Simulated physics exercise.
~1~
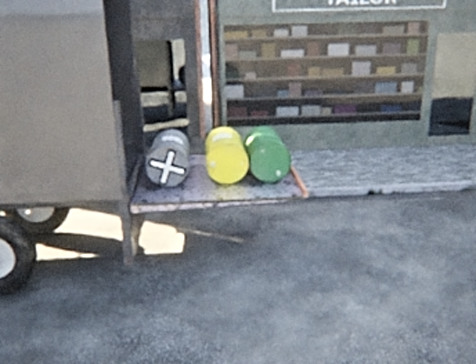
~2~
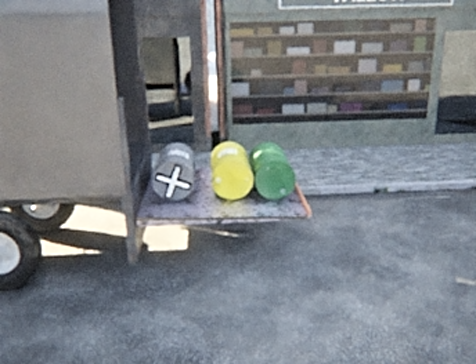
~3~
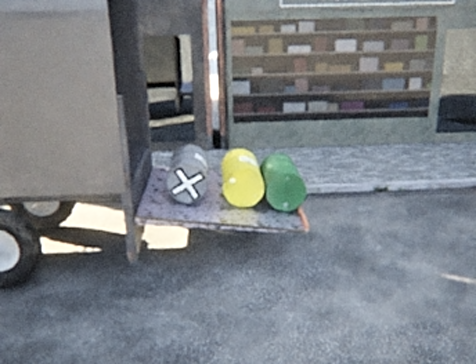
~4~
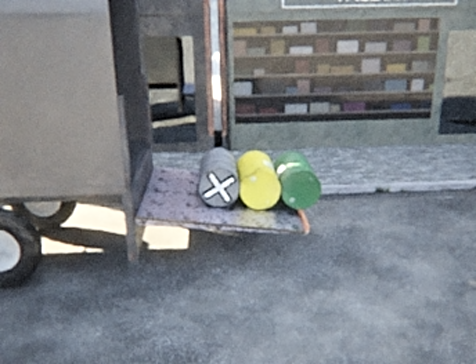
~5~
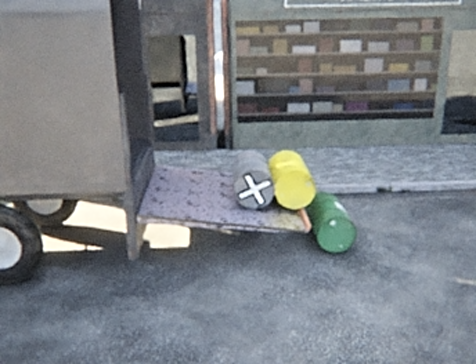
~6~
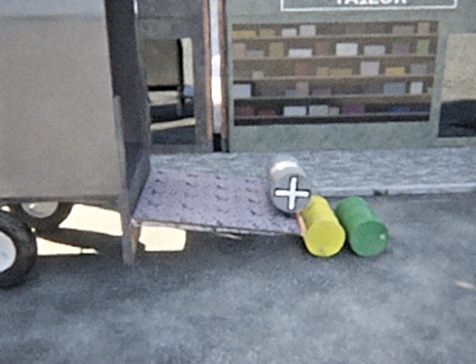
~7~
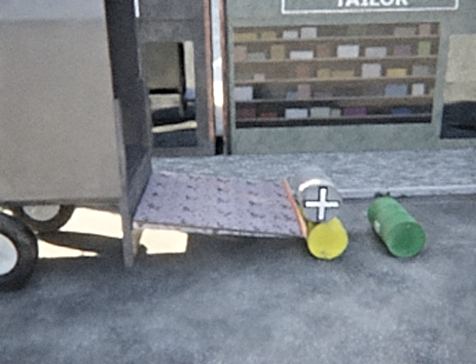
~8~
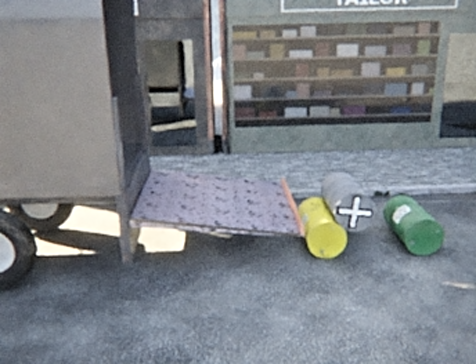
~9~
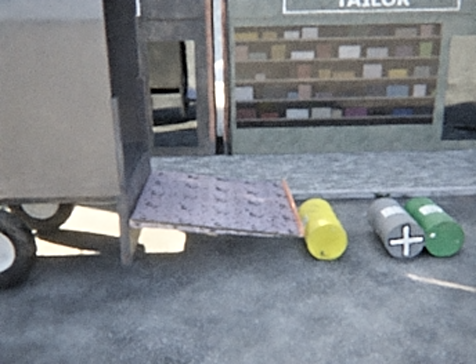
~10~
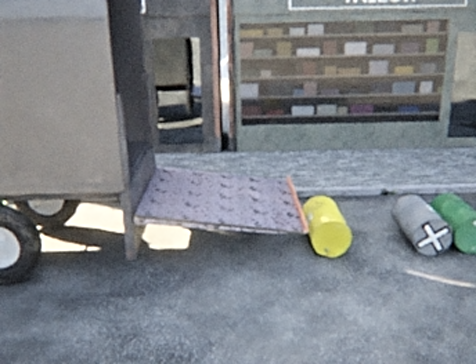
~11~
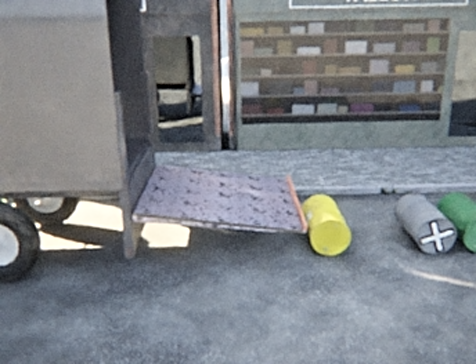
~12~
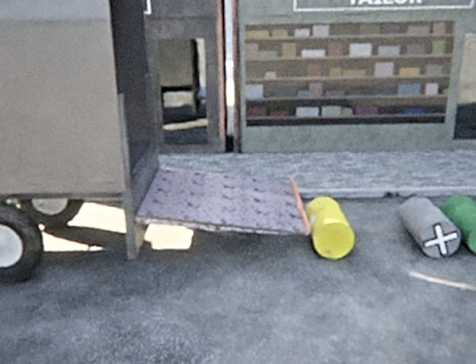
A grey lorry stands at the left, seen from the side, its lift plate lowered behind it in front of a tailor's shop with stocked shelves. On the plate lie a grey drum marked with a white cross, a yellow one and a green one. The plate sinks and tilts, and all three roll right towards its edge. The green drum drops to the road first, then the yellow, and the grey one follows over the yellow. Green and grey roll on to the right and stop side by side, while yellow rests beside the plate's edge.
